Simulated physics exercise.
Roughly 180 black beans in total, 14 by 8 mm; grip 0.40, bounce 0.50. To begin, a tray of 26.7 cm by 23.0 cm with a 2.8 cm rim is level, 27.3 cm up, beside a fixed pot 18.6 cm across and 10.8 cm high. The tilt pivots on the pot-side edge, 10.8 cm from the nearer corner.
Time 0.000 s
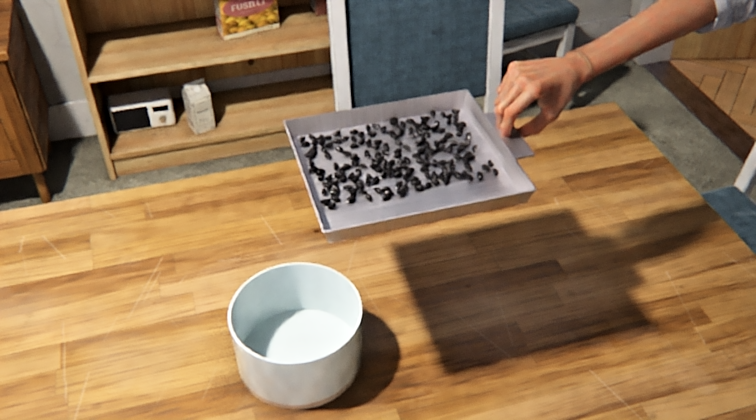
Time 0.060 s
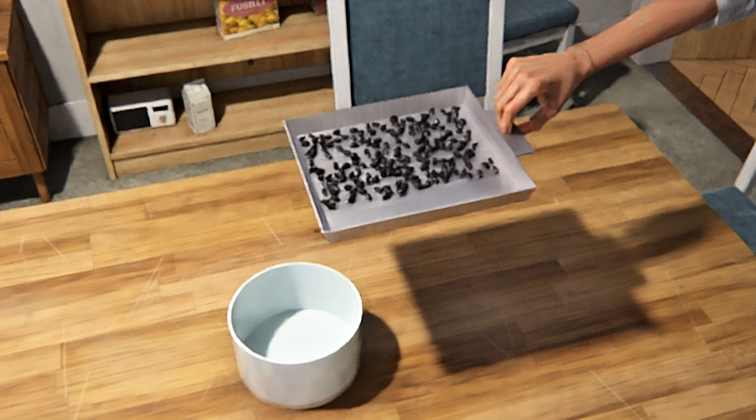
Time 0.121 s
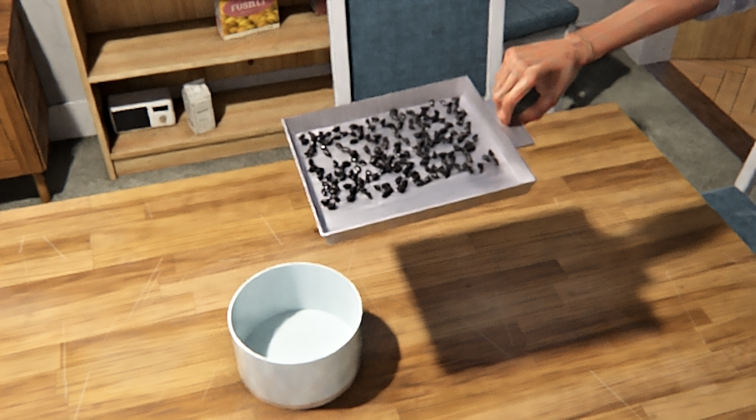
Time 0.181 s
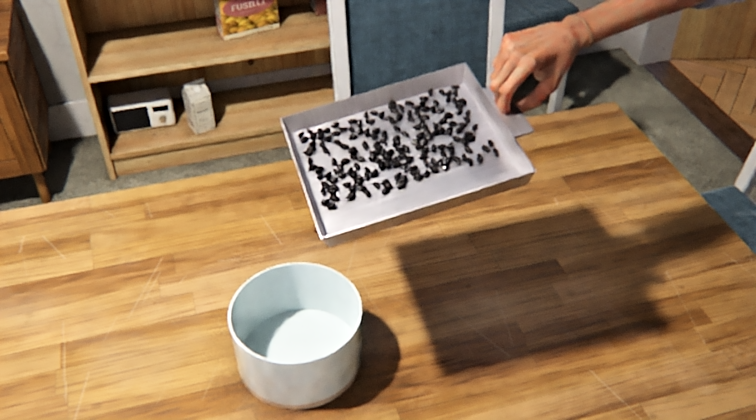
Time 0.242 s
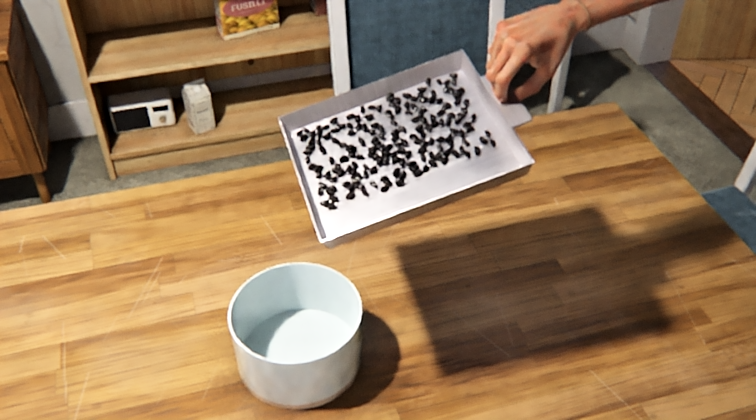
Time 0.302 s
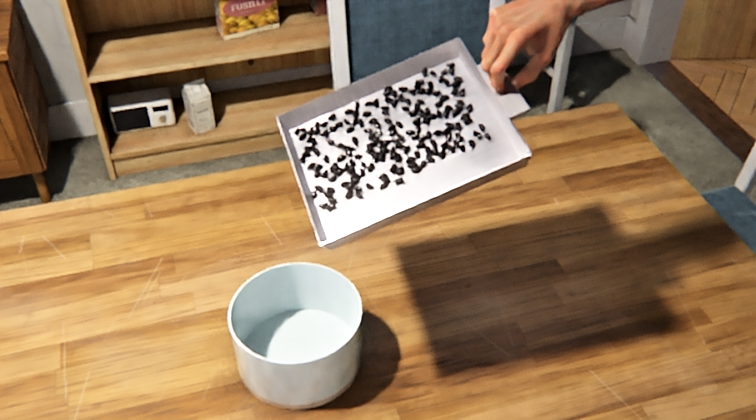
A hand reaches in from the upper right over a wooden table, seen from above at an angle by a still camera, with wooden shelves and a blue chair behind. It holds a pale grey rimmed tray scattered with small black beans, above and right of an empty white pot. The hand rises, tilting the tray toward its left front corner, while the beans barely shift.
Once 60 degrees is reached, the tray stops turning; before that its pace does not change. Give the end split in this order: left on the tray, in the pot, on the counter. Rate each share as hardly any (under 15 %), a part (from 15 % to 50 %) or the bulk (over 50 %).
Tray: The bulk; pot: A part; counter: Hardly any.
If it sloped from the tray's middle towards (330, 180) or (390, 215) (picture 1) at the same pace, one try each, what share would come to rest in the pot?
The share comes to about 0 in a hundred, then about 15 in a hundred.
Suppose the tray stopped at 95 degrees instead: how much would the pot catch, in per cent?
That would be around 95 percent.
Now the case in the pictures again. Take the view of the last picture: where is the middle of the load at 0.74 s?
Look near (320, 192) in the last picture.
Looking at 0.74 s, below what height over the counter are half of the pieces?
Height: Around 30 cm.
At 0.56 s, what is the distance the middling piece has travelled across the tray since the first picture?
About 5 cm.
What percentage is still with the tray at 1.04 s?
Value: About 75%.
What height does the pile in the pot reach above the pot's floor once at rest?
Some 1.0 cm above the floor.
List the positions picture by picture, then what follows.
Tray tilt 0 degrees, front corners at (328, 227) and (528, 187); middle of the pieces at (398, 155); pot at (295, 310), in the first frame.
Tray tilt 1 degrees, front corners at (328, 227) and (528, 184); middle of the pieces at (397, 154), in the second frame.
Tray tilt 5 degrees, front corners at (327, 229) and (528, 177), lowest corner left front; middle of the pieces at (397, 149), in the third frame.
Tray tilt 9 degrees, front corners at (326, 232) and (527, 168), lowest corner left front; middle of the pieces at (396, 143), in the fourth frame.
Tray tilt 14 degrees, front corners at (325, 235) and (526, 160), lowest corner left front; middle of the pieces at (395, 137), in the fifth frame.
Tray tilt 19 degrees, front corners at (324, 237) and (523, 152), lowest corner left front; middle of the pieces at (393, 132); pot at (295, 310). Its pace works out near 80 degrees a second, in the sixth frame.
After 0.56 s, tilt 39 degrees; the tray holds 100 %, the pot 0 %.
After 0.74 s, tilt 53 degrees; the tray holds 100 %, the pot 0 %.
After 1.04 s, tilt 60 degrees; the tray holds 75 %, the pot 10 %.
By 2.1 s all is still; tray 75 %, pot 20 %, counter 5 %.
